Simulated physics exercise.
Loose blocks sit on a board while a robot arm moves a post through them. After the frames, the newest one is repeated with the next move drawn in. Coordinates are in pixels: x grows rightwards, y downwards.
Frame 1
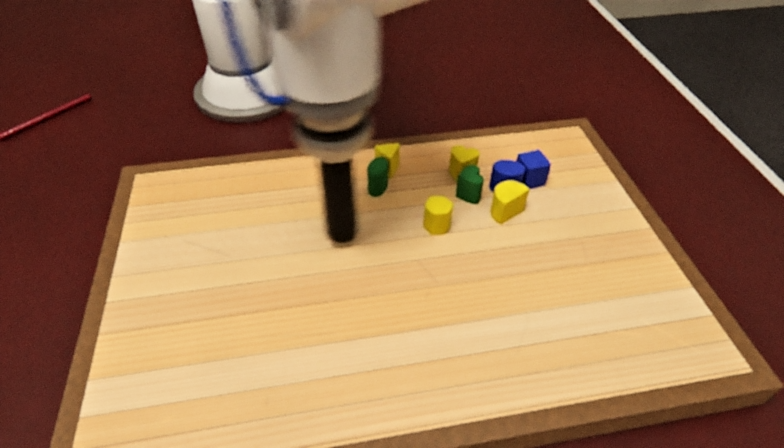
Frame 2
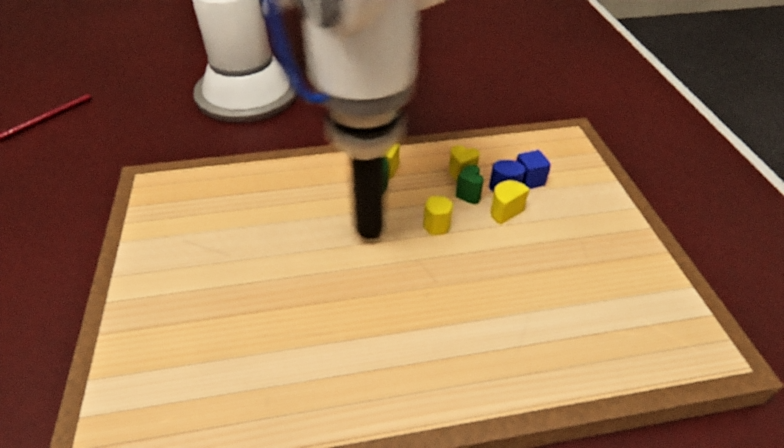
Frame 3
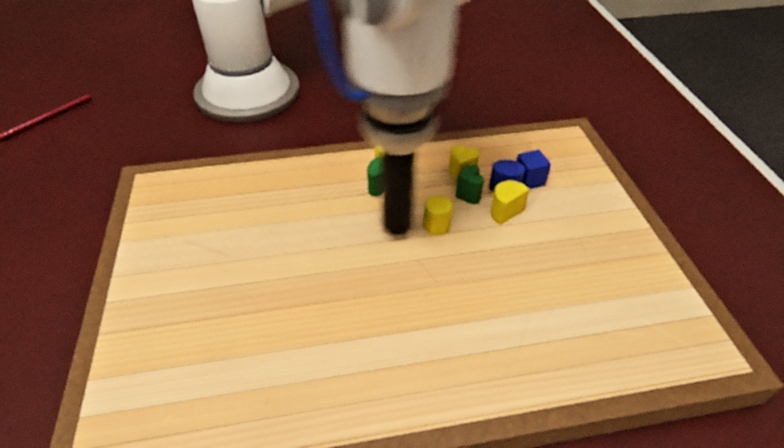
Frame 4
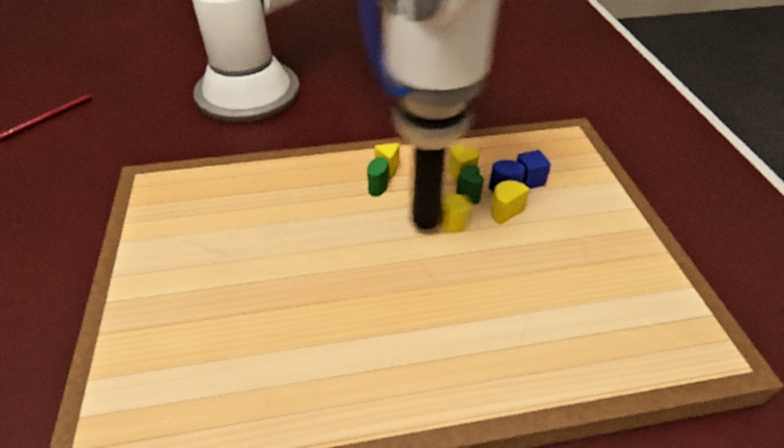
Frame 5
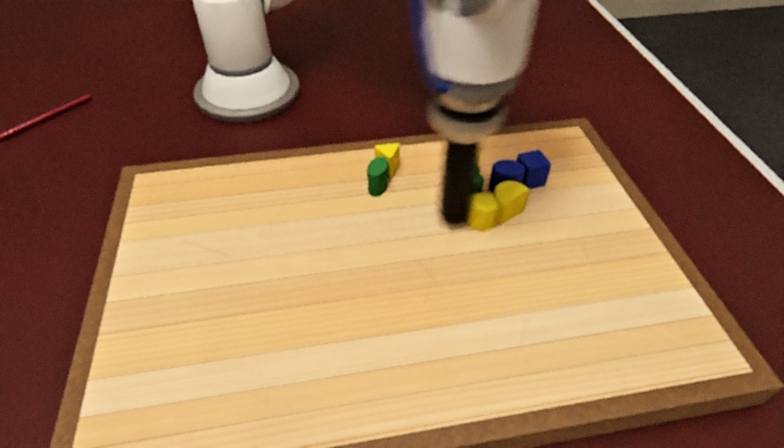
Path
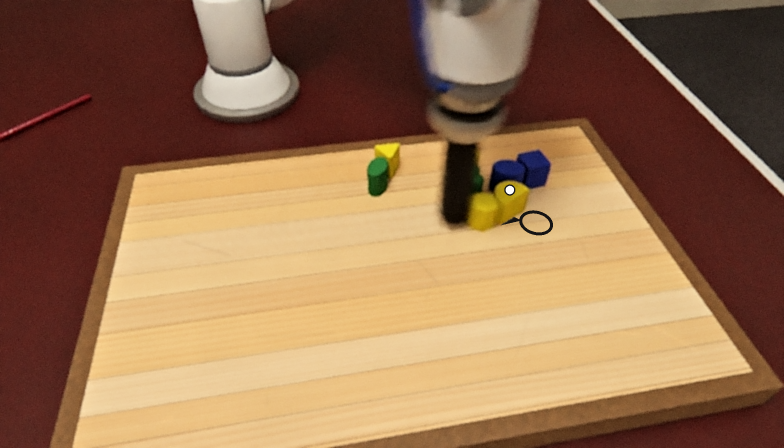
Robot arm sliding a black post rightward across a wooden board, pushing a small yellow block toward other coloured blocks.
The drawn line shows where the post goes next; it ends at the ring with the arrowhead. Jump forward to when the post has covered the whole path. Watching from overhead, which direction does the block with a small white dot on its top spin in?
It spins anti-clockwise.
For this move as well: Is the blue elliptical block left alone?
Yes - that is the case.
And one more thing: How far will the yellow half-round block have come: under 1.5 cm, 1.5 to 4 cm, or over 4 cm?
Ends over 4 cm away.
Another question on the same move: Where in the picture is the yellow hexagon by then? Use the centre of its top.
The answer is (556, 222).
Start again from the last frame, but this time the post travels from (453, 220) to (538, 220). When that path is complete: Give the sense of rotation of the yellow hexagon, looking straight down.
It spins clockwise.
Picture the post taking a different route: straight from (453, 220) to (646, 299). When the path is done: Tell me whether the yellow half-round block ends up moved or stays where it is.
The block you're asking about gets moved.
Path on the board, from (453, 220) via (494, 217), ending at (536, 223); the dot is on the yellow half-round block.
What follows on the original path. Halfway along, post at (495, 211); yellow hexagon at (523, 209), turned 60° clockwise; yellow half-round block at (526, 189), turned 60° anticlockwise.
At the end, post at (538, 217); green heart-shaped block in place; yellow hexagon at (556, 222), turned 130° clockwise; blue elliptical block in place; yellow half-round block at (554, 184), turned 130° anticlockwise.
